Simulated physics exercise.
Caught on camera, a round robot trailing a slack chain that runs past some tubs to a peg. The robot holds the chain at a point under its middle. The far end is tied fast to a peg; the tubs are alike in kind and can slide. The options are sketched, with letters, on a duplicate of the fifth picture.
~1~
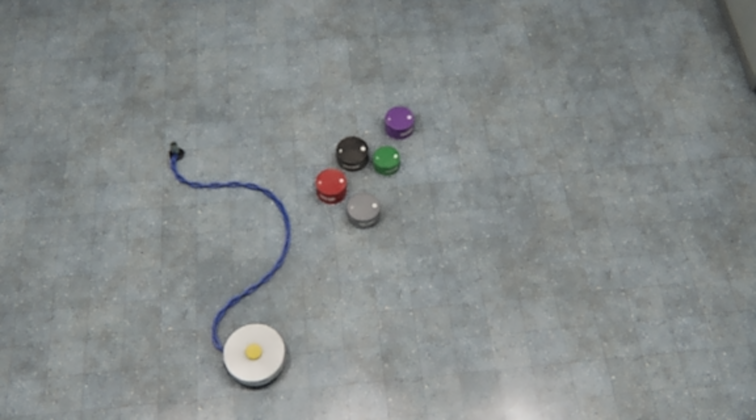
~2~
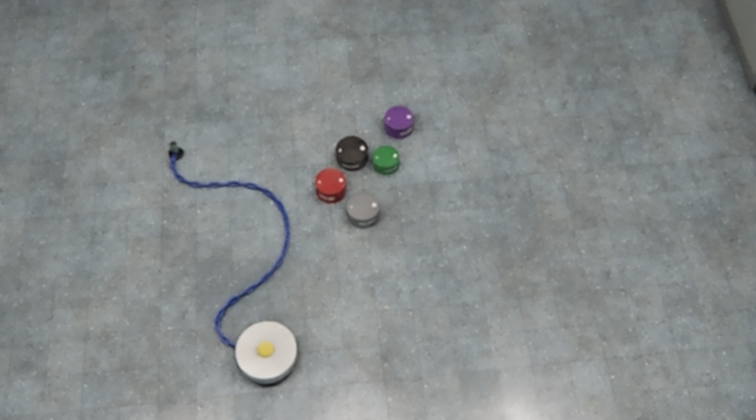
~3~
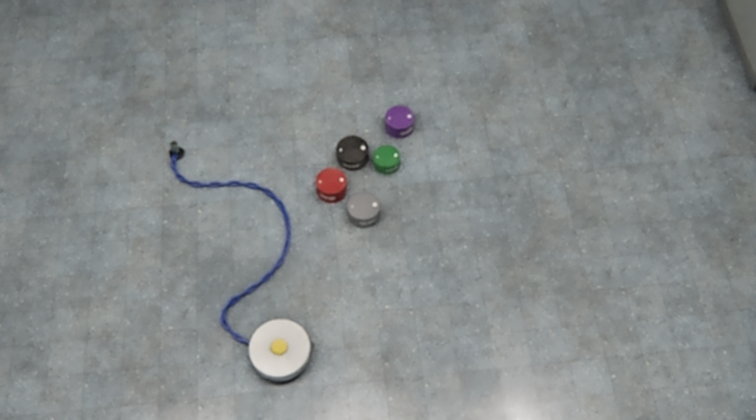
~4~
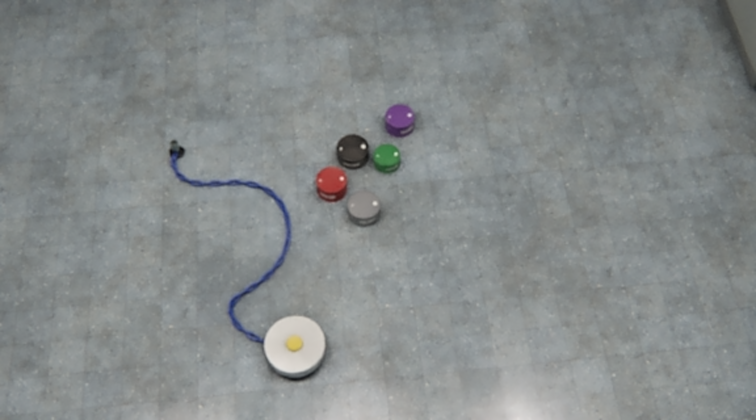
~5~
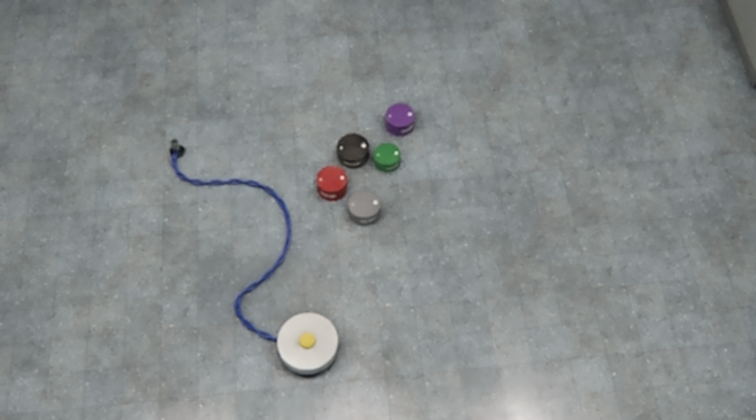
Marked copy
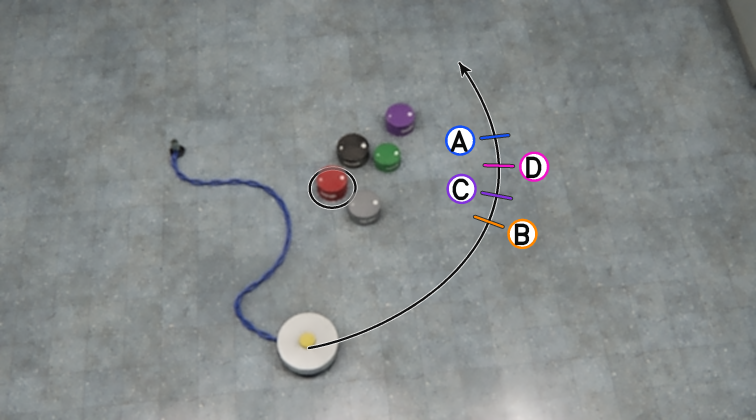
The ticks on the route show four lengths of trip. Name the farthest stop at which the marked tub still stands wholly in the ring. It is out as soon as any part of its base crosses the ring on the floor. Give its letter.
At A, and not beyond.
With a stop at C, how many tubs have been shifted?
The count is none.
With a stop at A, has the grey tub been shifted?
Yes.
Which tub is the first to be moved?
The grey one.
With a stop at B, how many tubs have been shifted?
The count is none.
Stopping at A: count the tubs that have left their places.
One.
On the marked copy, A at (495, 137); B at (489, 222); C at (497, 196); D at (499, 166); the ring at (333, 188); the route from (309, 348) via (485, 229) to (459, 63).
Taking A. A third of the way, robot (421, 296); red tub (332, 183).
Two thirds of the way, robot (491, 213); red tub (332, 183).
When it is over, robot (496, 131); red tub (332, 183); grey tub (365, 182); the red tub is still in its ring.
As for the rest, B is safe but short; C is safe but short; D is safe but short.
